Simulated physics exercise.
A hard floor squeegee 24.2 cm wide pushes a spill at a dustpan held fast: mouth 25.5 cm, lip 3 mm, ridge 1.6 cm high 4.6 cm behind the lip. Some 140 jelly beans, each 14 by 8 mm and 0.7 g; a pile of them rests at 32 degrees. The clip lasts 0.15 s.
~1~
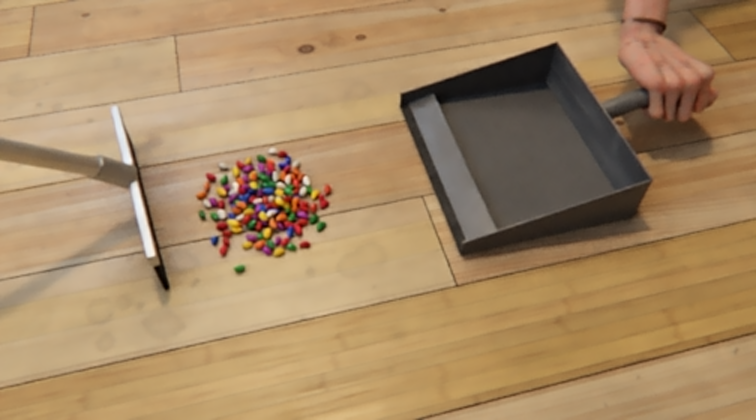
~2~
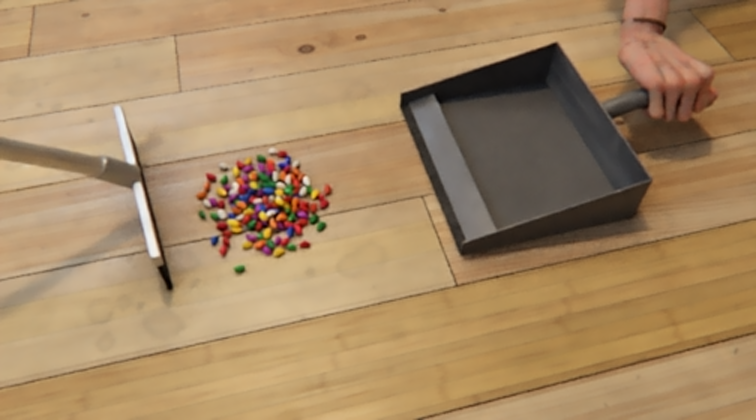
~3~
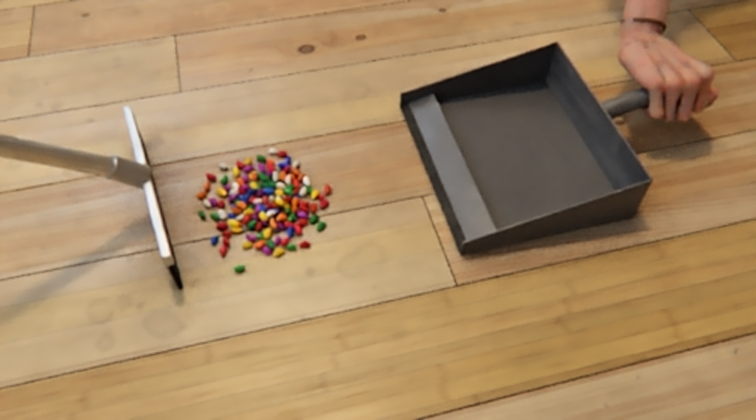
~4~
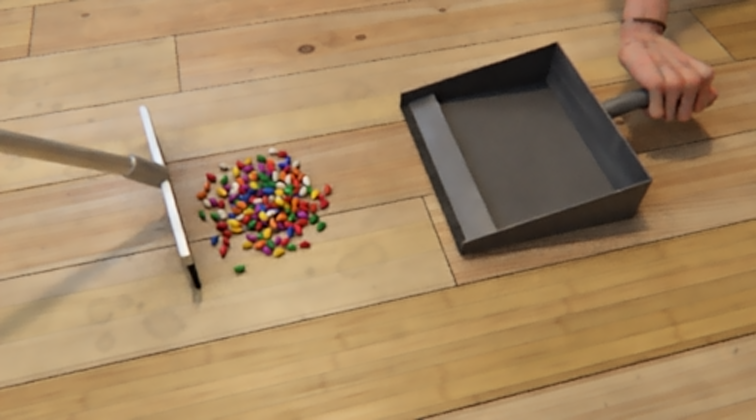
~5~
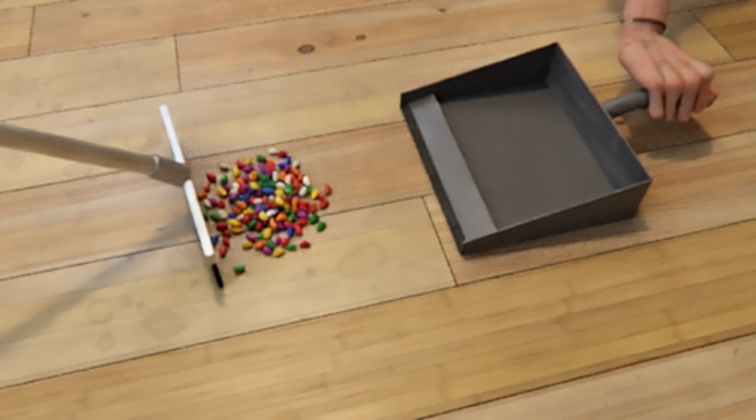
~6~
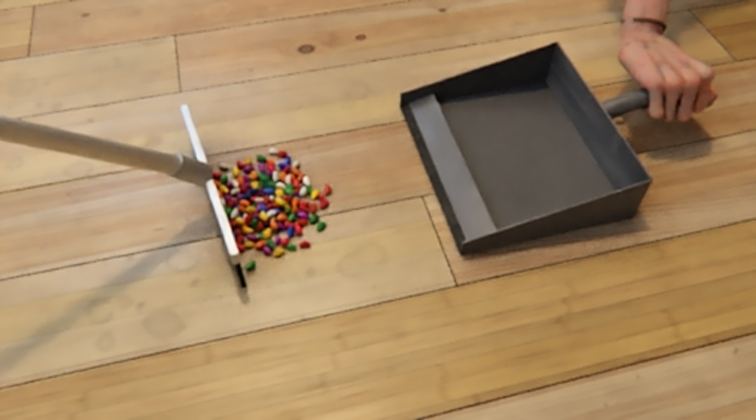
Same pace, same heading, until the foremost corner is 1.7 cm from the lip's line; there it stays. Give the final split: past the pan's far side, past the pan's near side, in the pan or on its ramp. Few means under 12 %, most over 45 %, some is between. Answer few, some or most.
Far side few, near side few, pan some.
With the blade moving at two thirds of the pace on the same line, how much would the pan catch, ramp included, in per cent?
In that case some 15 per cent.
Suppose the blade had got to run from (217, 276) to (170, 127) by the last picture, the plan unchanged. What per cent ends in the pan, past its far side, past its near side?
Pan 0, far 0, near 10.
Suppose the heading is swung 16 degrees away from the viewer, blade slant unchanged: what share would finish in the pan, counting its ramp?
It would be near 35 per cent.
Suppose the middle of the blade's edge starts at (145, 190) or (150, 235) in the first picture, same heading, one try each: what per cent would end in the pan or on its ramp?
Some 25 and 15 per cent.
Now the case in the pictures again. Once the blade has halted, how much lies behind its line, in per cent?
Roughly 0 per cent.
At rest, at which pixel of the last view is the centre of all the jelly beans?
Around (424, 177).
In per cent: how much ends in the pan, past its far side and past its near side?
Far side 5, near side 5, pan 25.
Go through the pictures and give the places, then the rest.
The first frame shows blade from (154, 260) to (118, 116), moved 0.0 cm, 0 of the pieces shifted so far; middle of the pieces at (265, 201); pan at (522, 156).
The second frame shows blade from (157, 260) to (121, 116), moved 0.4 cm, 0 of the pieces shifted so far; middle of the pieces at (265, 201).
The third frame shows blade from (168, 260) to (130, 115), moved 1.5 cm, 0 of the pieces shifted so far; middle of the pieces at (265, 201).
The fourth frame shows blade from (187, 259) to (146, 115), moved 3.5 cm, 0 of the pieces shifted so far; middle of the pieces at (265, 201).
The fifth frame shows blade from (211, 259) to (166, 115), moved 6.0 cm, 0 of the pieces shifted so far; middle of the pieces at (265, 201).
The sixth frame shows blade from (236, 258) to (186, 114), moved 8.5 cm, 29 of the pieces shifted so far; middle of the pieces at (266, 201); pan at (522, 156).
Then, 0.15 s after the last picture, middle of the blade 14 cm from the lip; 0 % over the lip, far side 0 %, near side 0 %.
Then, 0.25 s after the last picture, middle of the blade 6 cm from the lip; 0 % over the lip, far side 5 %, near side 0 %.
Then, 0.48 s after the last picture, middle of the blade 3 cm from the lip; 25 % over the lip, far side 5 %, near side 5 %.
In the end, far side 5 %, near side 5 %, pan 25 %, in front of the lip or behind the blade 65 %.
